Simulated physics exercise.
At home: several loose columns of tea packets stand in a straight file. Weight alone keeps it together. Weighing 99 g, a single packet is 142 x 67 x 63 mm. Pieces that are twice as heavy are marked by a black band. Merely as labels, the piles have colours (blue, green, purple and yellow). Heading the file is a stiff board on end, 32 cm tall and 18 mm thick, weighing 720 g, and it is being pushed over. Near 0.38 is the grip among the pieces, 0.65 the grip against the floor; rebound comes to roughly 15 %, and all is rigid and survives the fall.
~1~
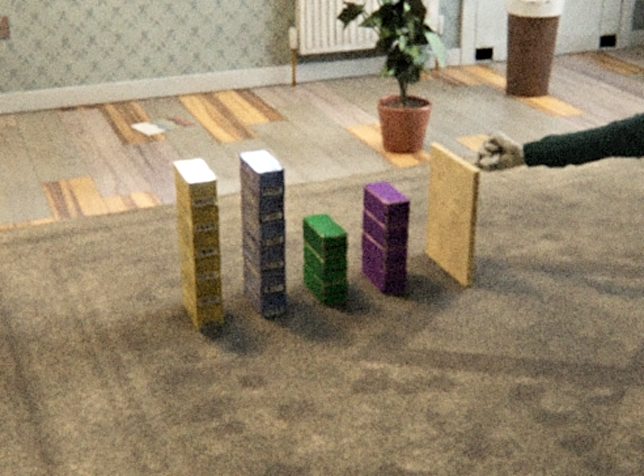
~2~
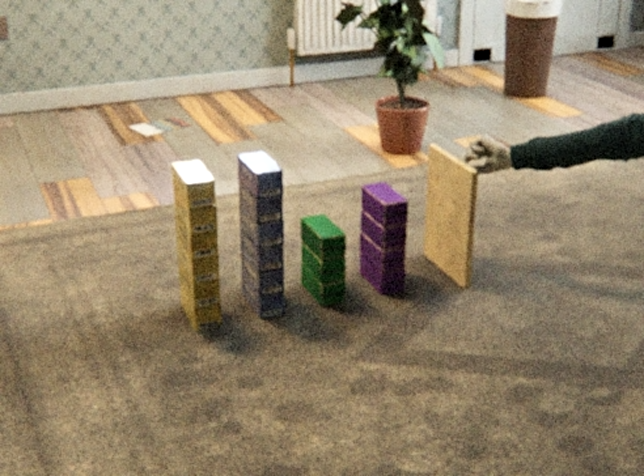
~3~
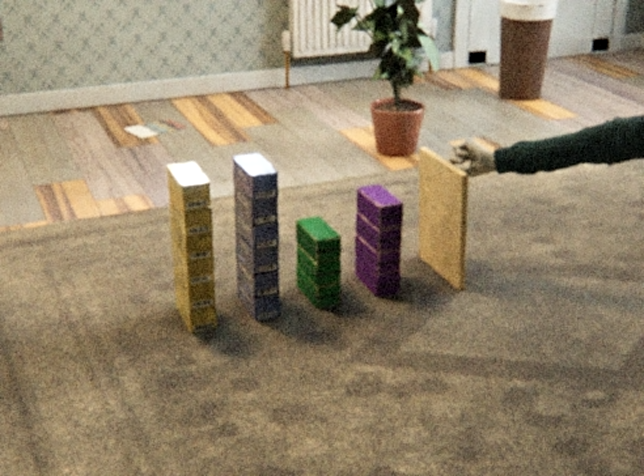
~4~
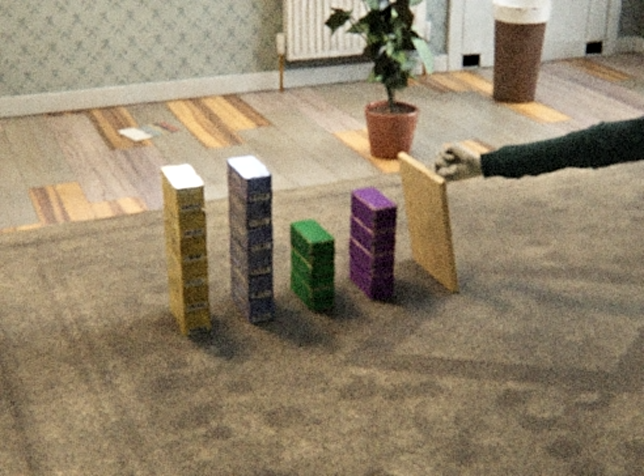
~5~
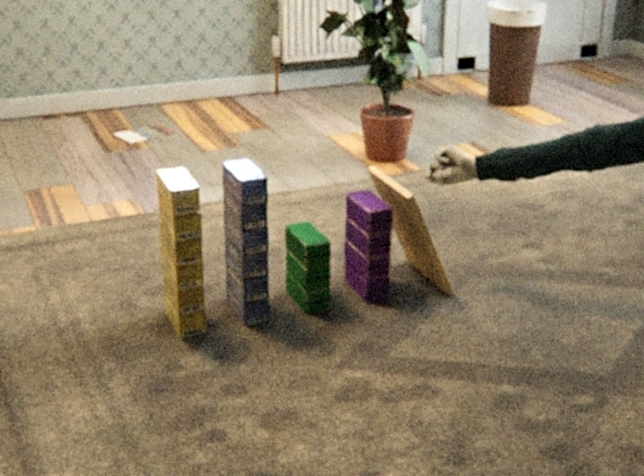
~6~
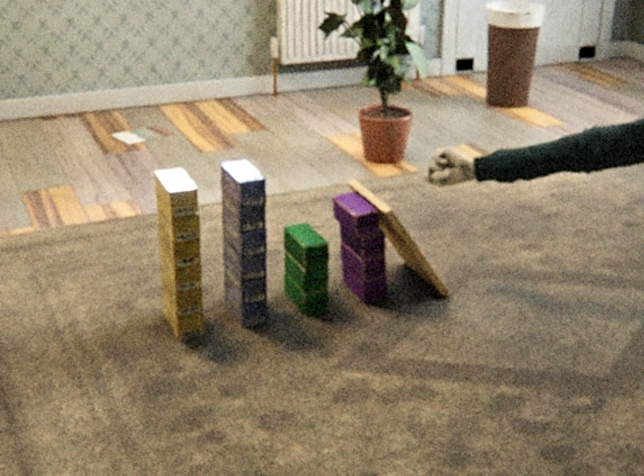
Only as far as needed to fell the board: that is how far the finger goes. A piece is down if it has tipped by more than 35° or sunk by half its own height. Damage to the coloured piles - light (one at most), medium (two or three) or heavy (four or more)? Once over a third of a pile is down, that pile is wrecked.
Heavy.
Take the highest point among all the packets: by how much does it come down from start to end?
Some 19 cm lower.
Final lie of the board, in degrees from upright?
About 70° from upright.
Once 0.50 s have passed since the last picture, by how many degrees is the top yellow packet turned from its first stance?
Its tilt comes to about 0° at that moment.
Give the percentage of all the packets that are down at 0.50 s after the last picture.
By then, 30 per cent.
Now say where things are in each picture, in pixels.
In the first frame (places mark the middle of the side facing us; the camera pans a little), finger (480, 160) 54 mm short, board 0° from upright; top yellow packet (204, 193); top purple packet (374, 205); the rest undisturbed.
Finger (467, 163) 22 mm short, board 0° from upright; top blue packet (270, 184), in the second frame.
Finger 11 mm in, board 2° from upright; top yellow packet (197, 196), in the third frame.
Finger (437, 170) 34 mm in, stopped, board 11° from upright; top blue packet (260, 189); the rest undisturbed, in the fourth frame.
Finger (432, 173) 34 mm in, stopped, board 24° from upright; top blue packet (255, 192); the rest undisturbed, in the fifth frame.
Finger (430, 175) 34 mm in, stopped, board 35° from upright; top purple packet (344, 217) leaning 4°; top blue packet (253, 193); 4 disturbed, none down, in the sixth frame.
Then, 0.50 s after the last picture, board 69° from upright; 6 of the 19 packets down; top purple packet leaning 46°, 8 cm lower; top green packet leaning 13°.
Then, 1.22 s after the last picture, board 69° from upright; 18 of the 19 packets down; top purple packet leaning 48°, 10 cm lower; top yellow packet leaning 47°, 9 cm lower.
At rest, board 69° from upright; 19 of the 19 packets down; top yellow packet on its side; top purple packet leaning 52°, 11 cm lower. Wrecked, blue, green, purple and yellow. As the last picture would show them, middles, top purple packet near (280, 266).
